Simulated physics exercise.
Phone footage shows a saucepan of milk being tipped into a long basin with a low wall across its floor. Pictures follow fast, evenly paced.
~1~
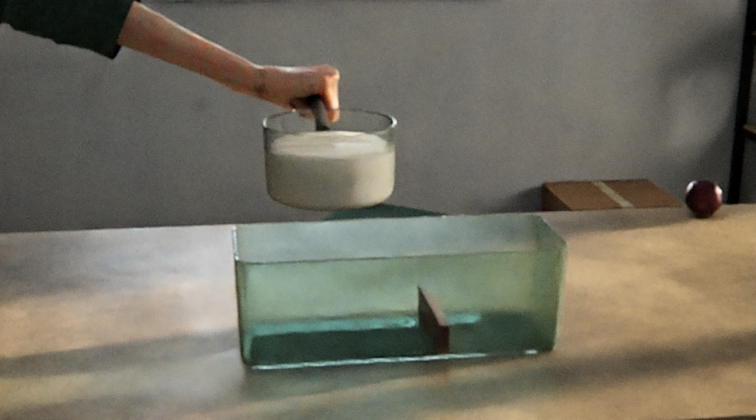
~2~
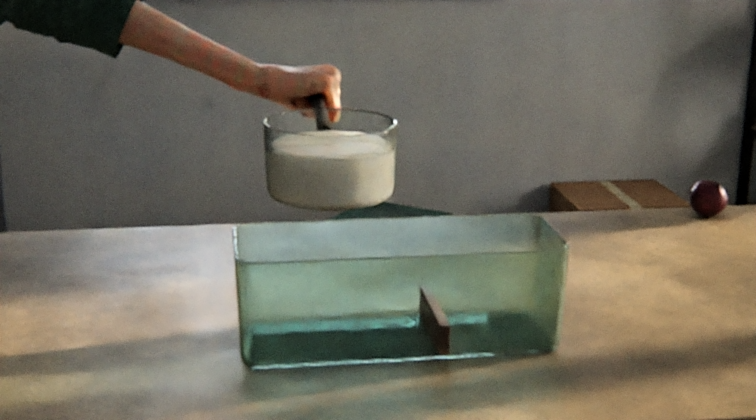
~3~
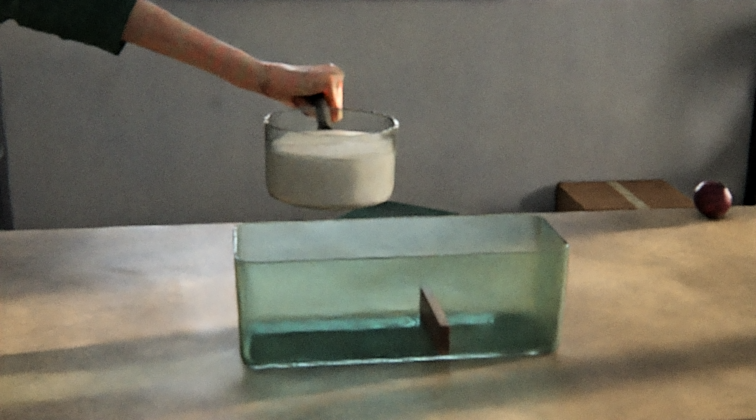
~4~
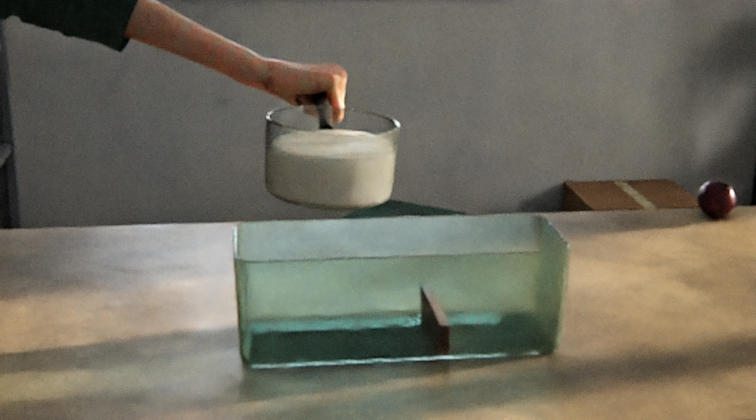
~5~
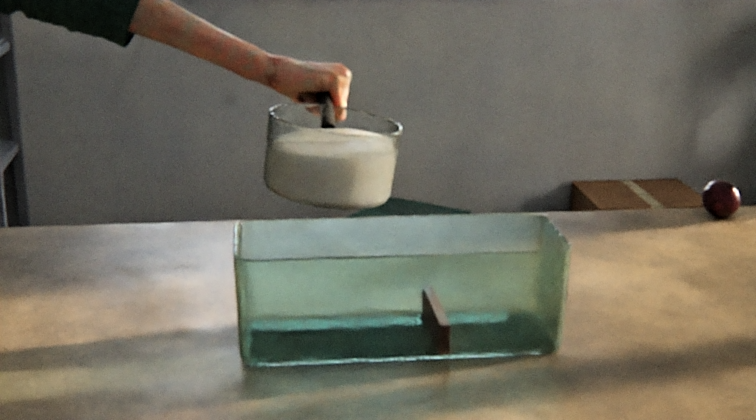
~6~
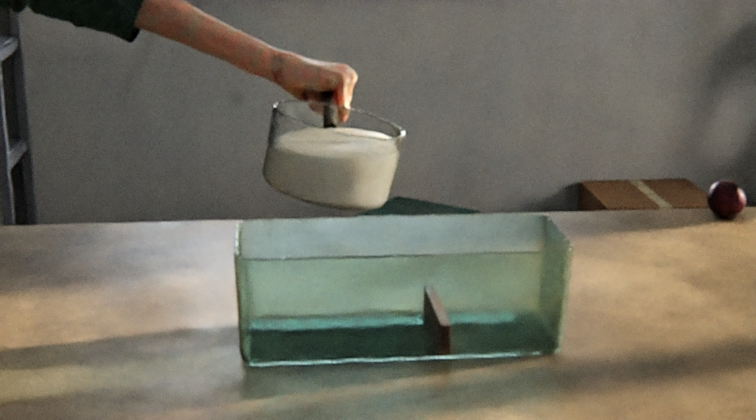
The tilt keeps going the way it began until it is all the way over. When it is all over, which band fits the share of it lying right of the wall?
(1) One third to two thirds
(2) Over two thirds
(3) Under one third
The answer is 1.
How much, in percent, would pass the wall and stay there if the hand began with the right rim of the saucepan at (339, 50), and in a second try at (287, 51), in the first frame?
Try one: 15 %; try two: 10 %.
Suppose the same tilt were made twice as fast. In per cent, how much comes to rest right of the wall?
Some 45 per cent.
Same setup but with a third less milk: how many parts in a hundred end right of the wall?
Some 40 per cent.
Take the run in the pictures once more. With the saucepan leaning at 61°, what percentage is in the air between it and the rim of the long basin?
Near 20 in a hundred.
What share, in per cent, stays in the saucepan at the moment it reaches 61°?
Remaining share, estimated: 75 %.
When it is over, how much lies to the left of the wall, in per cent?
About 40 per cent.
A moment on, the tilt is 61° and 73 per cent is still to pour, 2 is left of the wall and 6 right of it.
Next, the tilt is 90° and 21 per cent is still to pour, 16 is left of the wall and 56 right of it.
Then the tilt is 96° and 3 per cent is still to pour, 35 is left of the wall and 60 right of it.
Later the tilt is 96° and 0 per cent is still to pour, 40 is left of the wall and 59 right of it.
At rest 41 per cent lies left of the wall, 59 right of it and 0 outside.
